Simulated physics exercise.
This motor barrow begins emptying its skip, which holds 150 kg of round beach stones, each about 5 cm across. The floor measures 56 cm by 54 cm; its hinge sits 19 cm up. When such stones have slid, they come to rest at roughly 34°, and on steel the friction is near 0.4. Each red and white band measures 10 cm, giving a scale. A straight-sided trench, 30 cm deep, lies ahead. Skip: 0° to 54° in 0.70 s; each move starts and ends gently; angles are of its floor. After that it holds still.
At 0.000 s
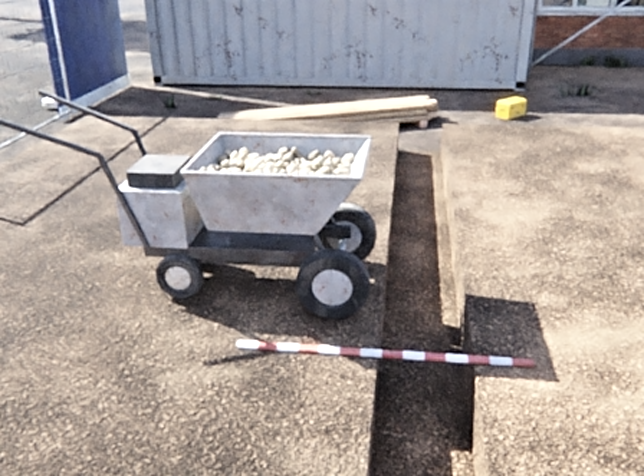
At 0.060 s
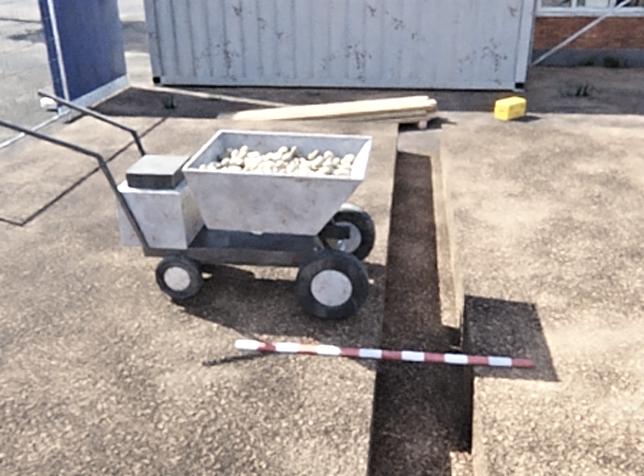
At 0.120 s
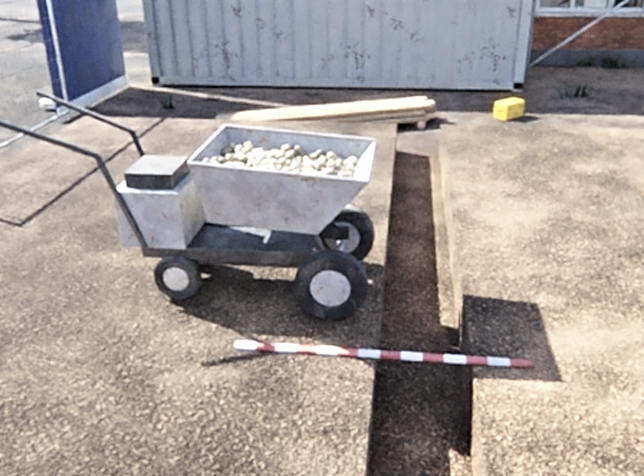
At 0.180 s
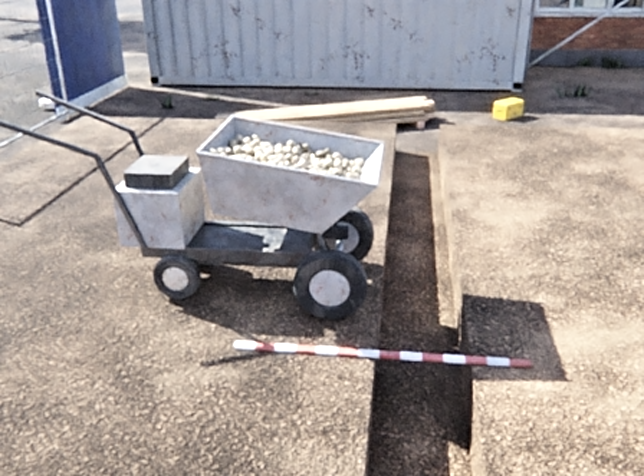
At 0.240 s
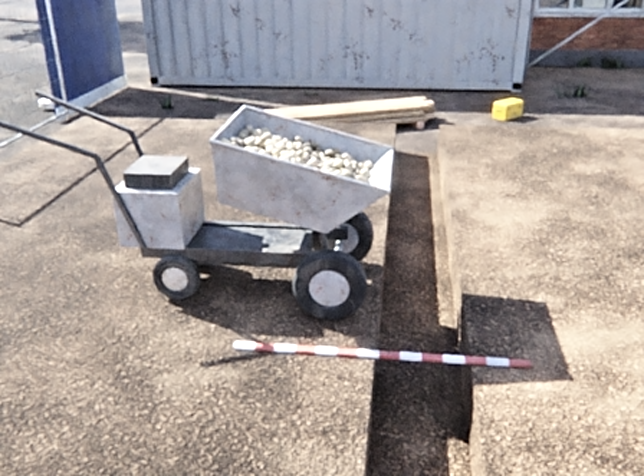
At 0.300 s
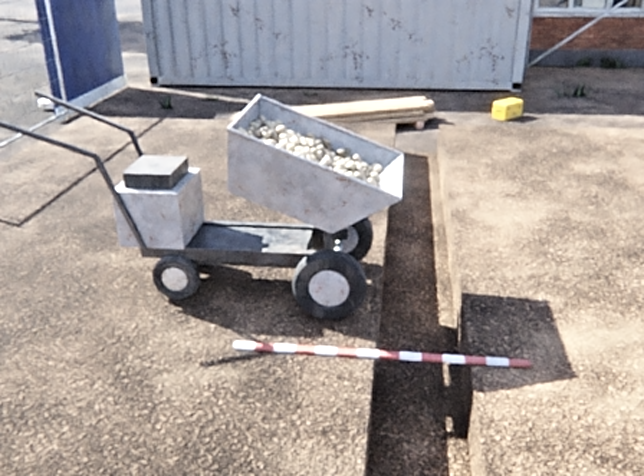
The grey skip of stones on a wheeled barrow tilts forward to the right beside a trench.
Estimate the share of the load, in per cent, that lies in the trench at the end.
I would say 13 per cent of the load lies in the trench at the end.
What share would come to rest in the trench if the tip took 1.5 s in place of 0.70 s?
Probably about 20 in a hundred.
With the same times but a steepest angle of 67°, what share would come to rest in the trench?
In that case near 25 per cent.
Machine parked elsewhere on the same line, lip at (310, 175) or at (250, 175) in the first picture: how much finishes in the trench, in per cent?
First place: Near 40%; second place: Near 45%.
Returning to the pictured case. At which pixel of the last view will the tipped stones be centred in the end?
I'd put it close to (506, 296).
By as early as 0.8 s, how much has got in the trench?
Some 5 per cent.
After 0.5 s the floor is at 45°; 100 % in the skip; the foremost stones are at (411, 214).
After 0.8 s the floor is at 54°; 93 % in the skip, 5 % in the trench, 2 % past the trench; the foremost stones are at (480, 240).
After 1.1 s the floor is at 54°; 59 % in the skip, 5 % in the trench, 36 % past the trench; the foremost stones are at (594, 312).
After 3.1 s the floor is at 54°; 45 % in the skip, 13 % in the trench, 43 % past the trench; the foremost stones are past the picture's edge.
